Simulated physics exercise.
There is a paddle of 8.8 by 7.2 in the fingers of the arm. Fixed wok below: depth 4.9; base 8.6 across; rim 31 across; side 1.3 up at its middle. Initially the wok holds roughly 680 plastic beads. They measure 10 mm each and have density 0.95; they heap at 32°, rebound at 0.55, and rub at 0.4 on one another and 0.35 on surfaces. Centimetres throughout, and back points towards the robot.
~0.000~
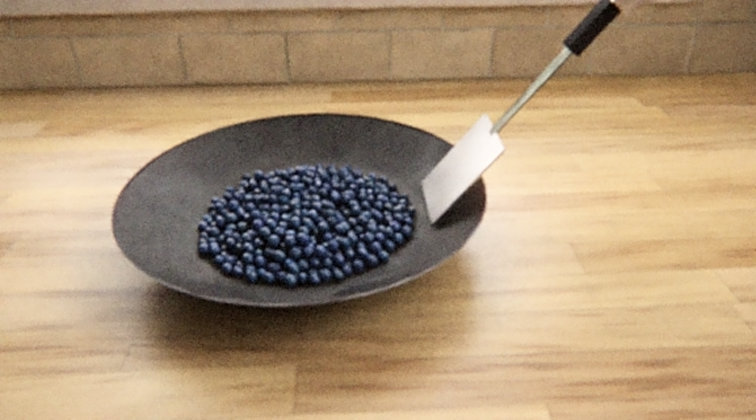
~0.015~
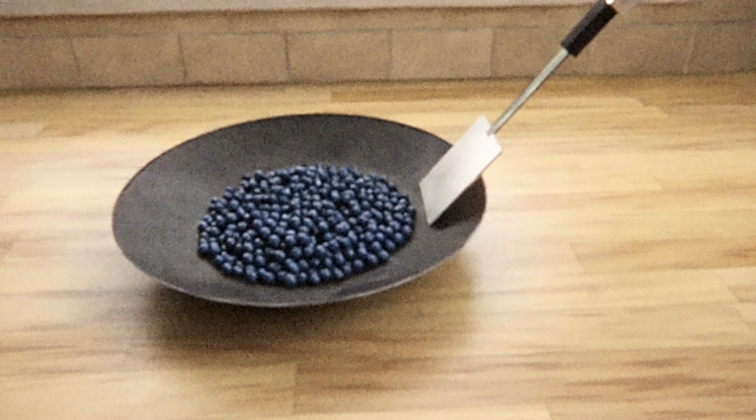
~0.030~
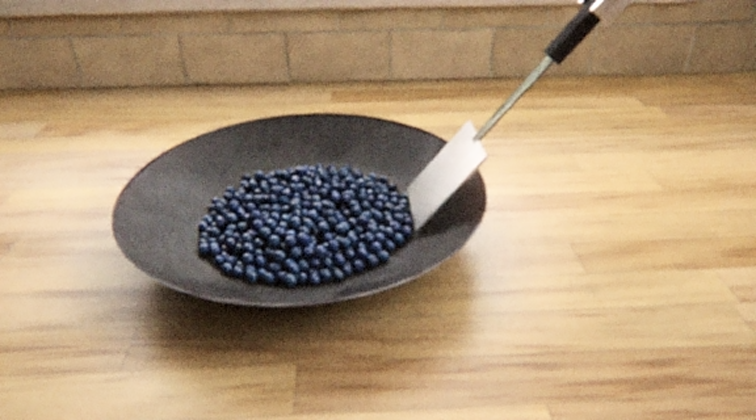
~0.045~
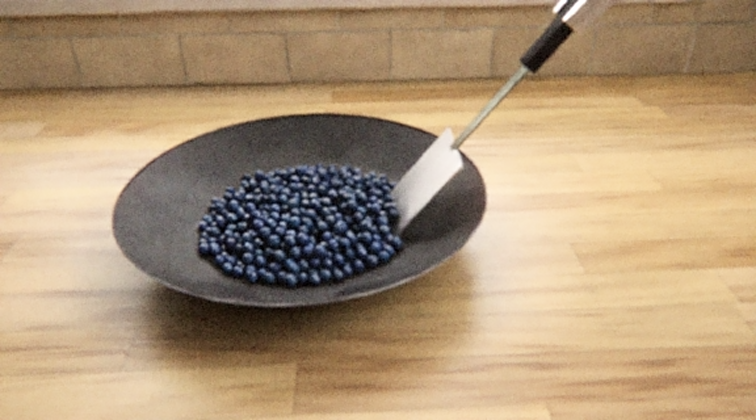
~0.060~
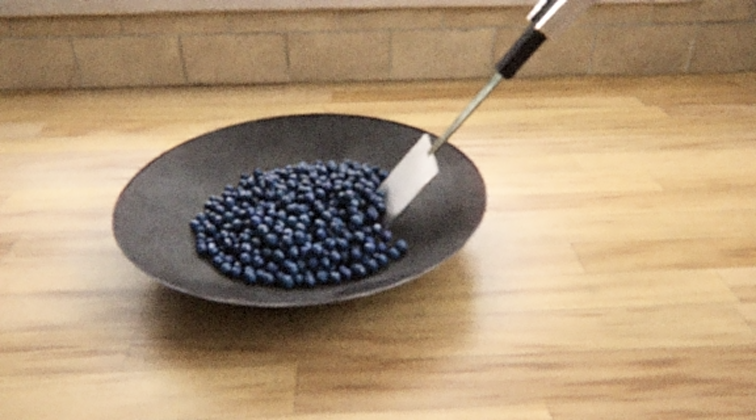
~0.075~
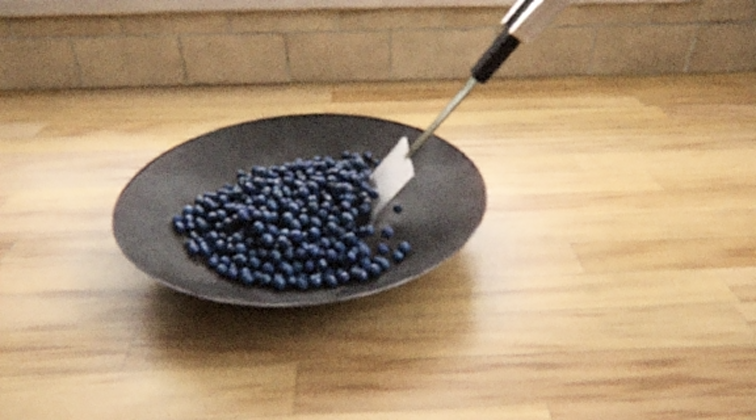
Robot arm lowering a metal paddle into a dark wok on a wooden counter and pushing dark blue beads leftward.
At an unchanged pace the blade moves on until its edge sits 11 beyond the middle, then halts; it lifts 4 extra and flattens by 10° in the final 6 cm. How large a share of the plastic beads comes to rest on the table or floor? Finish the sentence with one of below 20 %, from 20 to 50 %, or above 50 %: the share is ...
The share is from 20 to 50 %.
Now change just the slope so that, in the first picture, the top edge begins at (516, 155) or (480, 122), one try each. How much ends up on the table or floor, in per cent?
First try around 30 percent, second around 35 percent.
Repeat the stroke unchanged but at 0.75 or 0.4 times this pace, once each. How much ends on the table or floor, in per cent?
About 25 and 10 per cent.
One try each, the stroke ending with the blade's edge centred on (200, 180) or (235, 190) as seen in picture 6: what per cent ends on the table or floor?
First try about 25 percent, second about 15 percent.
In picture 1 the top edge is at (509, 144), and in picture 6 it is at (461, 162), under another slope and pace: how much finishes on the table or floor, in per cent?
Some 15 percent ends up on the table or floor.
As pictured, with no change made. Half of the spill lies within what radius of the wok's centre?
Some 54 cm.
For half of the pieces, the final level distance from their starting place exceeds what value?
Roughly 5 cm.
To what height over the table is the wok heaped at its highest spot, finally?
Height at rest: Roughly 4.5 cm.
By 0.11 s, sloping 52°, highest piece 8 above the table; 677 in the wok.
By 0.15 s, sloping 50°, highest piece 10 above the table; 677 in the wok.
By 0.37 s, sloping 42°, highest piece 14 above the table; 443 in the wok, 119 on the table or floor, 115 on the blade or in flight.
By 1.42 s, sloping 42°, highest piece 6 above the table; 443 in the wok, 234 on the table or floor.
Final count, 443 in the wok, 234 on the table or floor. That is 35 % on the table or floor.
